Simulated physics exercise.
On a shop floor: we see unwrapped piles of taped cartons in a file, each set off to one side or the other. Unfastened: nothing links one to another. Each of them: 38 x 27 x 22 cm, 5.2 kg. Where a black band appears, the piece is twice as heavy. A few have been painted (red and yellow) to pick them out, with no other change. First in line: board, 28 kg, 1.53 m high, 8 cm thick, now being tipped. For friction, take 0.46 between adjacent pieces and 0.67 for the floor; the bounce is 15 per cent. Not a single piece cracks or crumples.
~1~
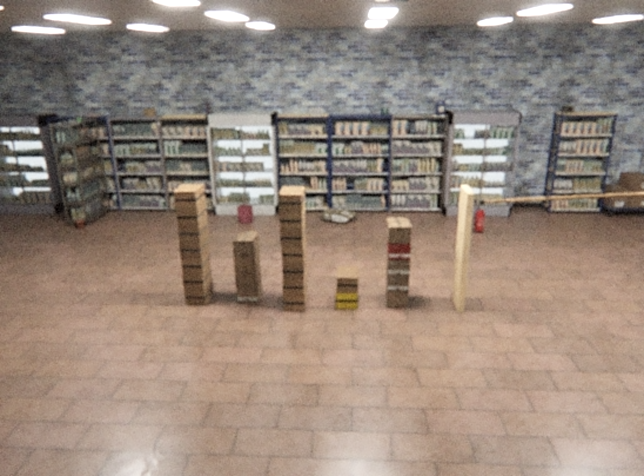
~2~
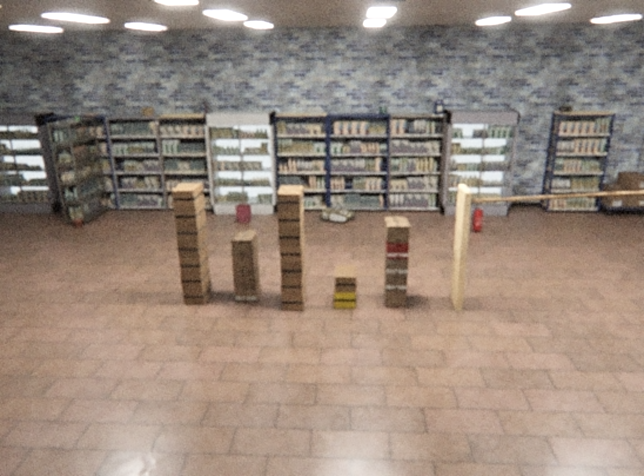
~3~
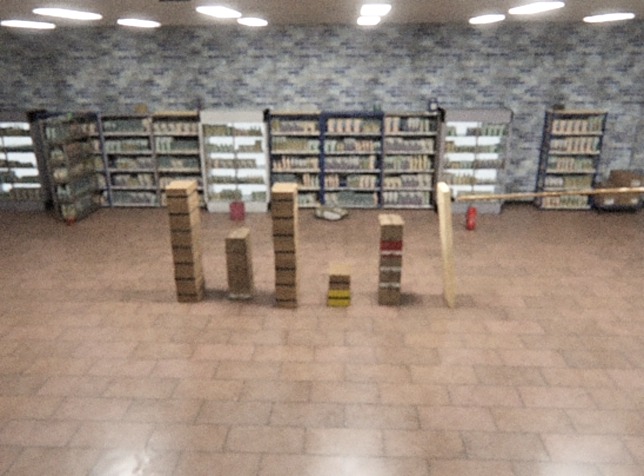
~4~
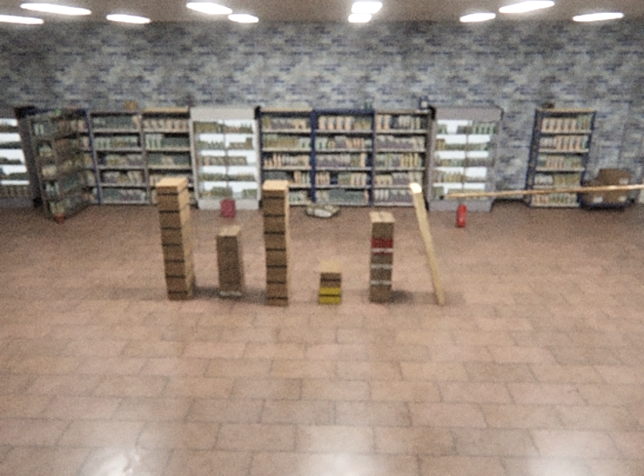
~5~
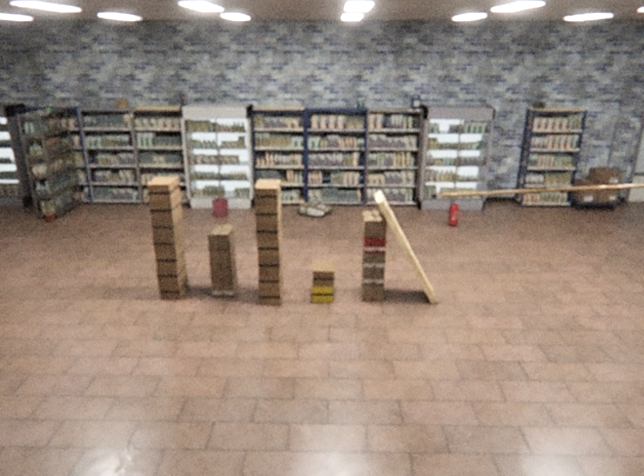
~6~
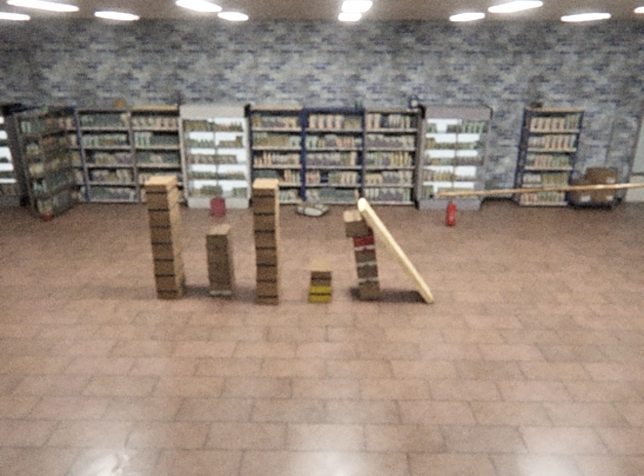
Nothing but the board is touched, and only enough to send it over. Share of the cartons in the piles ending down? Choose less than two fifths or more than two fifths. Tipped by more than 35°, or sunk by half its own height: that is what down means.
It works out to fewer than two in five of the lot.
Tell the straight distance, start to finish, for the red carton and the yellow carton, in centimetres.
For red it's 110 cm, and for yellow it's 0 cm.
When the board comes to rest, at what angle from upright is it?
The board settles some 60 degrees away from upright.
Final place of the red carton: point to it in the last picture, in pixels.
In the final image its middle is around (292, 267).
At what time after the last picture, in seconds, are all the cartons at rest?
That is at about 1.5 s.
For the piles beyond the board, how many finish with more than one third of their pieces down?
Counted up, you get 1.
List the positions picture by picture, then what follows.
In the first picture (each place is the centre of the face we see best; the camera pans a little), pole end (483, 203) 12 cm short, board 0° from upright; red carton (400, 252); yellow carton (346, 301); the others all in place.
The second picture shows pole end 6 mm in, board 0° from upright; red carton (398, 251).
The third picture shows pole end (453, 200) 13 cm in, board 7° from upright; red carton (392, 249); the others all in place.
The fourth picture shows pole end (442, 197) 15 cm in, stopped, board 15° from upright; red carton (383, 247); the others all in place.
The fifth picture shows pole end (434, 196) 15 cm in, stopped, board 29° from upright; red carton (375, 246); the others all in place.
The sixth picture shows pole end (432, 196) 15 cm in, stopped, board 36° from upright; red carton (364, 244) tilted 8°; yellow carton (320, 294); steepest lean 8°, the carton at (366, 261); 5 have shifted.
Then, 0.09 s later than the last frame, board 40° from upright; none of the 25 cartons down, 5 disturbed; red carton tilted 14°.
Then, 0.25 s later than the last frame, board 49° from upright; none of the 25 cartons down, 5 disturbed; red carton tilted 28°.
Then, 0.41 s later than the last frame, board 58° from upright; 5 of the 25 cartons down; red carton tilted 55°, 15 cm lower.
Then, 0.81 s later than the last frame, board 59° from upright; 5 of the 25 cartons down; red carton on its side.
When it is over, board 59° from upright; 5 of the 25 cartons down; red carton upside down; yellow carton unmoved. That is 20 per cent. In pixels of the last frame, middles, red carton near (292, 267), yellow carton near (320, 288).
